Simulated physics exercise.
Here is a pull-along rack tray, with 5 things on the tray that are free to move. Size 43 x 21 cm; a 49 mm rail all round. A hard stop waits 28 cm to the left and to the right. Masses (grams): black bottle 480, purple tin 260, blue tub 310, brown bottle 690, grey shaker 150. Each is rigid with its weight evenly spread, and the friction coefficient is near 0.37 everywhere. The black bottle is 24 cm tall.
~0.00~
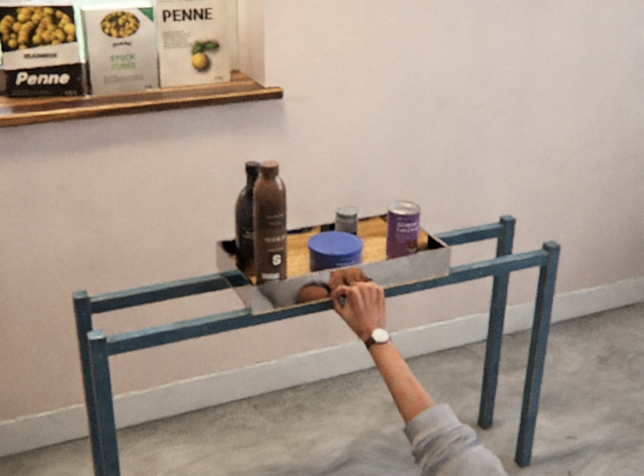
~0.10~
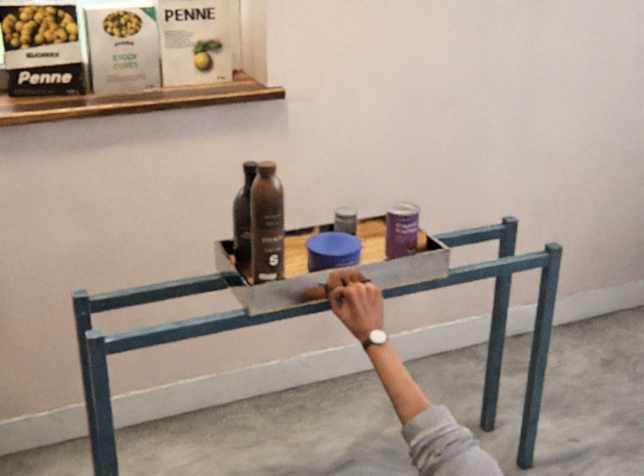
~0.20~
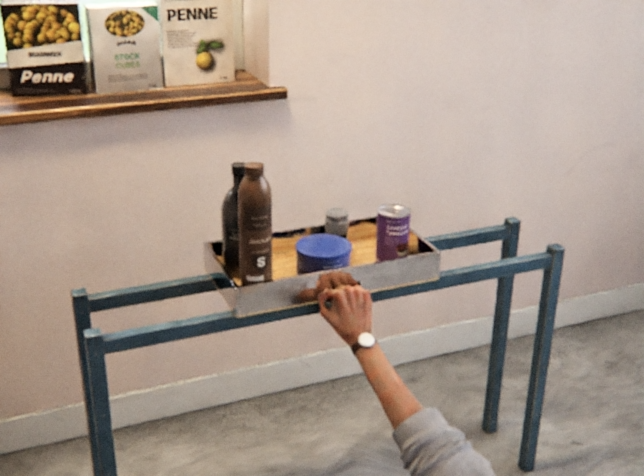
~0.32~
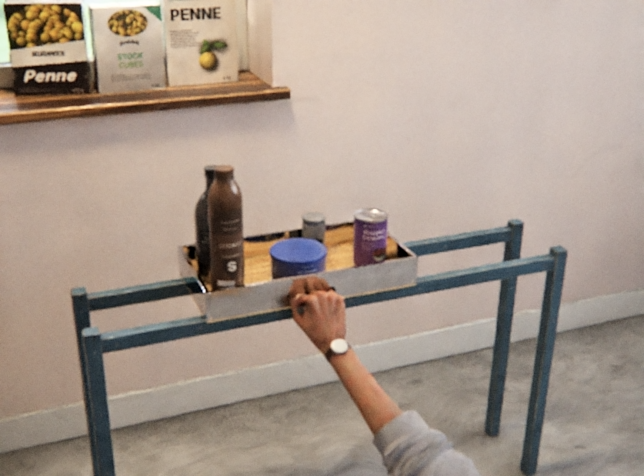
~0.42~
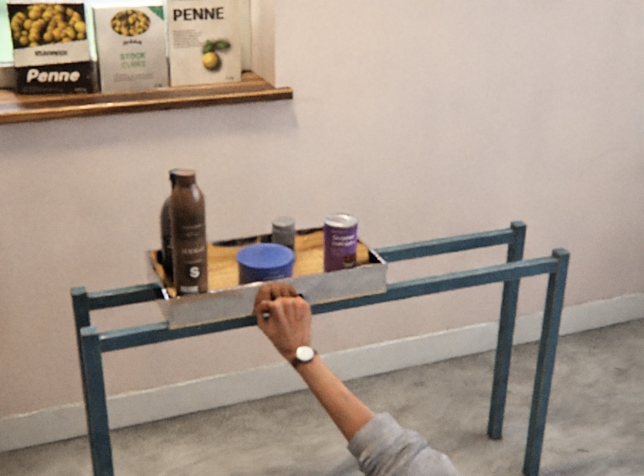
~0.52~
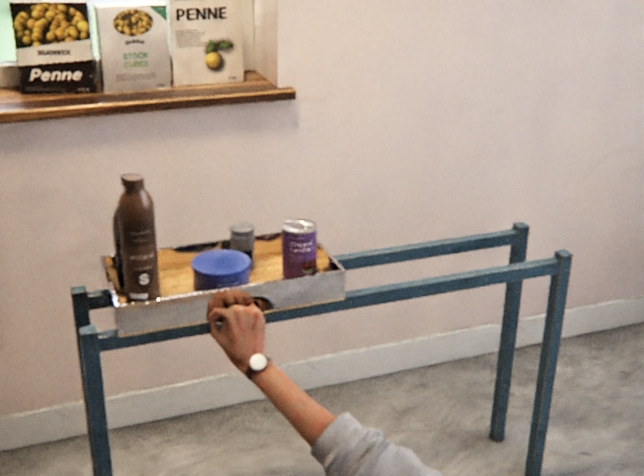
A pale-walled room with a grey floor is seen from slightly above, facing a blue rack and a wooden ledge holding penne boxes at upper left. On the rack sits a railed tray with a brown bottle and a black bottle at left, a blue tub and grey shaker mid-tray, and a purple tin at right. A watch-wearing hand grips the front and draws the tray leftward, slowly then faster, its items riding along upright.
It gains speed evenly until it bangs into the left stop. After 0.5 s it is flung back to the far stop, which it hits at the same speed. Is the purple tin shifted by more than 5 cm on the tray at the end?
The purple tin holds its spot.
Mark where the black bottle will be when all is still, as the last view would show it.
At about (428, 235).
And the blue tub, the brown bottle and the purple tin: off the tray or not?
The blue tub ends on the tray; the brown bottle ends off the tray; the purple tin ends on the tray.
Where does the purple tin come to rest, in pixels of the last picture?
Around (525, 218).
By 1.02 s, tray 28 cm left; brown bottle now off the tray; purple tin 13 cm from its spot near (219, 262); black bottle tilted 60°.
By 2.02 s, tray 19 cm right; purple tin 13 cm from its spot near (430, 232); black bottle on its side; grey shaker 12 cm from its spot.
When it is over (3.0 s), off the tray, brown bottle; lying over on the tray, black bottle and grey shaker; not toppled but over 5 cm from the start, blue tub; the last one within 5 cm of the start. In the last view, purple tin near (525, 218).
